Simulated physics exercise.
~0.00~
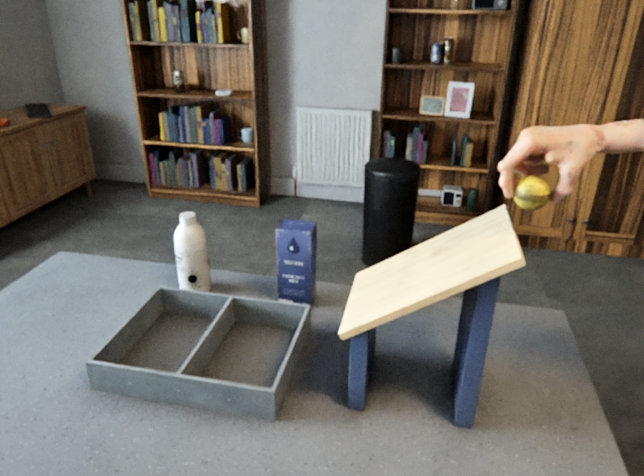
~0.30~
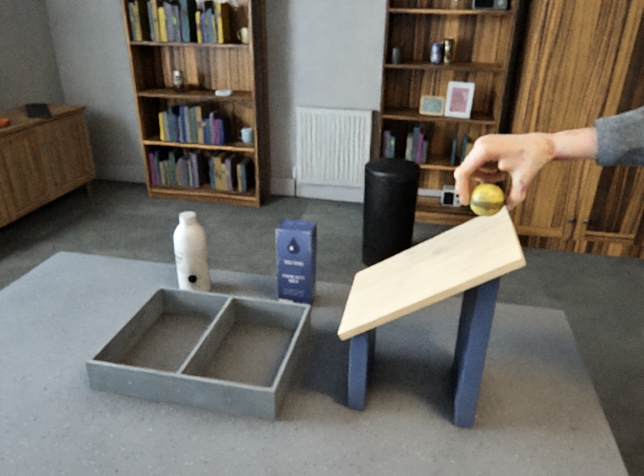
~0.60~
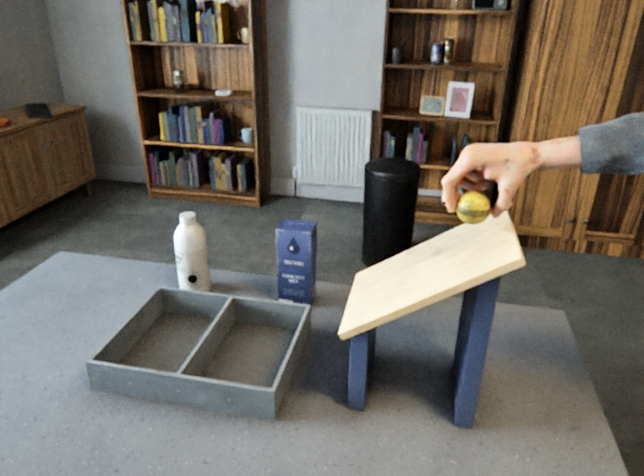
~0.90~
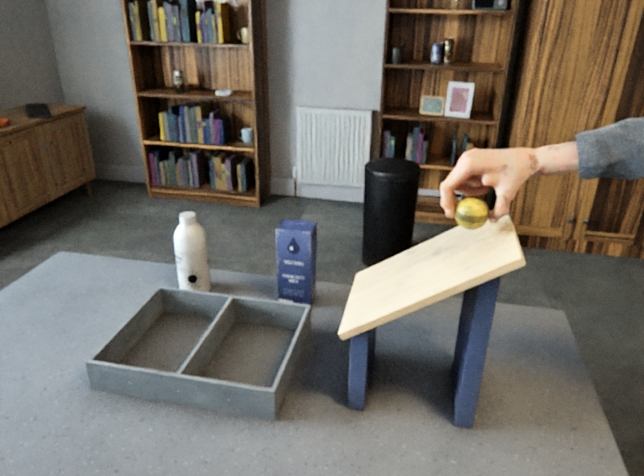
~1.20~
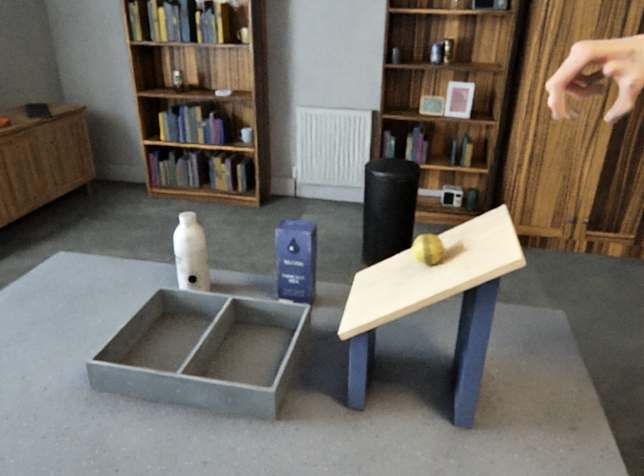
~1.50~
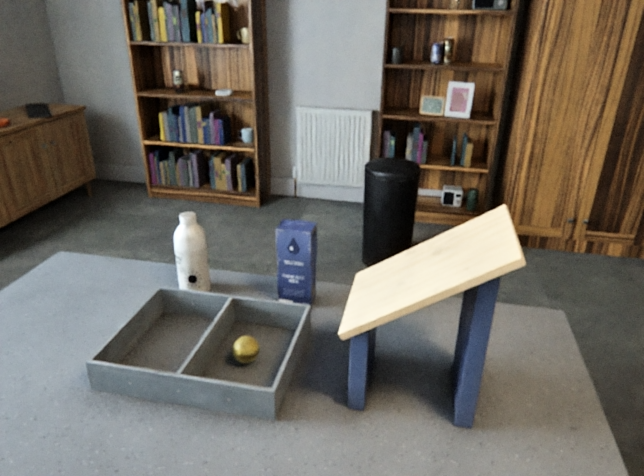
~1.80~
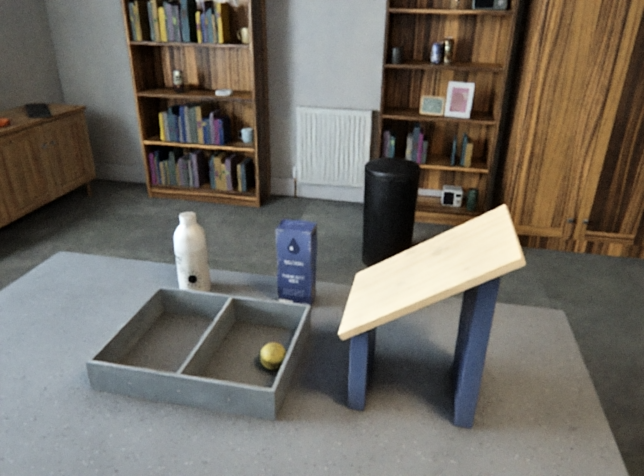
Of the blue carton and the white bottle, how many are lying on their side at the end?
None of them are, as the blue carton and the white bottle both still stand upright behind the tray.
